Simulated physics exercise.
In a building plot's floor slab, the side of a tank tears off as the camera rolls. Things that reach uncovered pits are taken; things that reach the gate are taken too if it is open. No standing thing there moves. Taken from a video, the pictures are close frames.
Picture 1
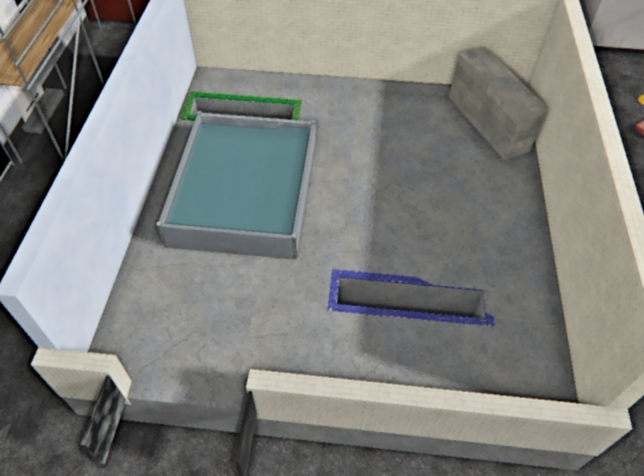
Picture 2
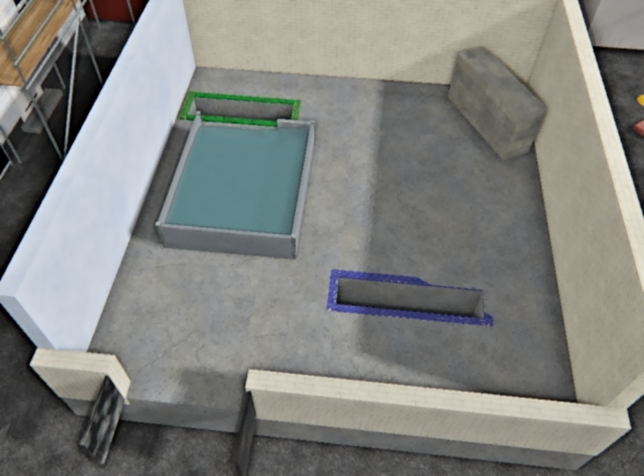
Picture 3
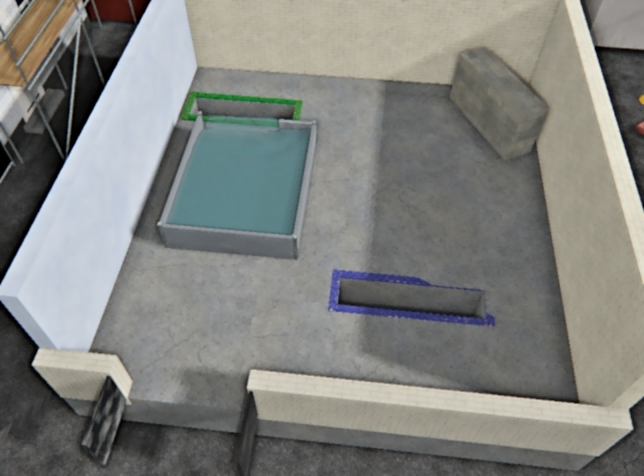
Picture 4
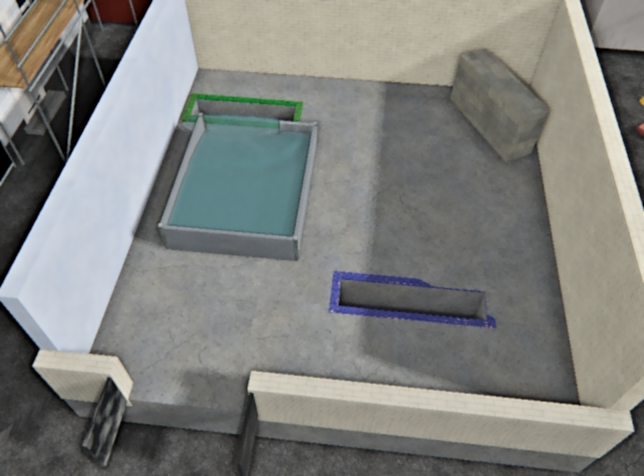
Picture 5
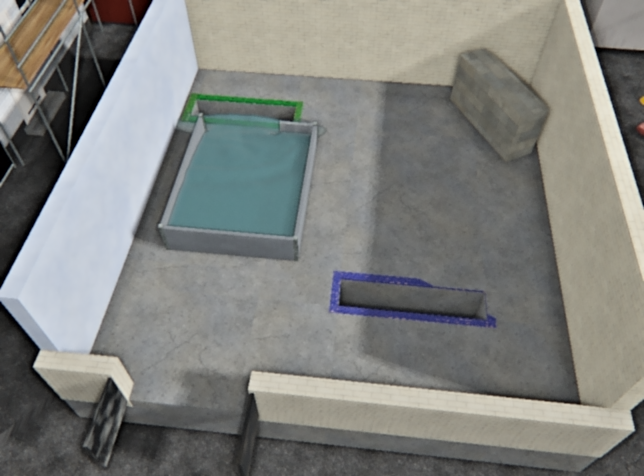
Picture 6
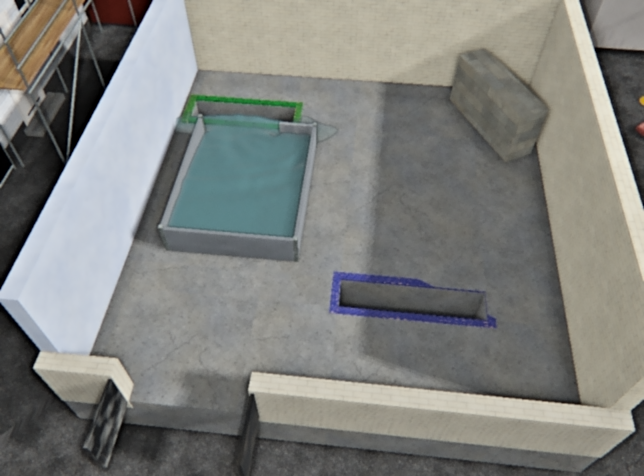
Water poured out through the far side of an open tank on a grey concrete floor, beside a green-edged pit, then spread slightly to the right while the blue-edged pit and grey block stayed still.
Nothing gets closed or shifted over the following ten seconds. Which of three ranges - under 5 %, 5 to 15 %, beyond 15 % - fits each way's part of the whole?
Outcome: I expect the gate to account for a fraction below five per cent, I expect the blue pit to account for a fraction below five per cent, I expect the green pit to account for upward of fifteen per cent.
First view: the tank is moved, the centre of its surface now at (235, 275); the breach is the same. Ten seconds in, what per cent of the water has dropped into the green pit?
Green: 40 %.
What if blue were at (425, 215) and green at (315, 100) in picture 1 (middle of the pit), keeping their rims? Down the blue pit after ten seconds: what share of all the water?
Share for the blue pit: 4 percent.
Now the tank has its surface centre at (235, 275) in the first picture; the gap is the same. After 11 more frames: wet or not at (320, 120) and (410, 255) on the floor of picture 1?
Soaked, untouched.
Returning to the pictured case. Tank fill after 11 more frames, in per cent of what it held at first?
Around 60 percent.
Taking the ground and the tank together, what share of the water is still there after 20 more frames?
My reading is around 58 percent.
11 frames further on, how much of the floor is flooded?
Estimate: Some 5 in a hundred.
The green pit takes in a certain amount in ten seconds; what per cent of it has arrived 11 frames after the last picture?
I'd say some 50 per cent.
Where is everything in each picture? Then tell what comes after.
The first picture shows still water in the open tank at (243, 173).
In the second picture, water pours out on the open tank's far side and has run to a hidden place.
In the third picture, water pours out on the open tank's far side and has run to a hidden place.
In the fourth picture, the front is at (184, 123), out from the gap on the open tank's far side.
In the fifth picture, the front is at (319, 131), out from the gap on the open tank's far side.
In the sixth picture, the front is at (329, 130), out from the gap on the open tank's far side.
A moment on, water covers 5 % of the floor; the gate 0 %, the blue pit 0 %, the green pit 16 %.
Next, water covers 5 % of the floor; the gate 0 %, the blue pit 0 %, the green pit 28 %.
Then, water covers 10 % of the floor; the gate 0 %, the blue pit 0 %, the green pit 42 %.
Later, water covers 25 % of the floor; the gate 0 %, the blue pit 0 %, the green pit 53 %.
In the end, water covers 35 % of the floor; the gate 1 %, the blue pit 0 %, the green pit 58 %.
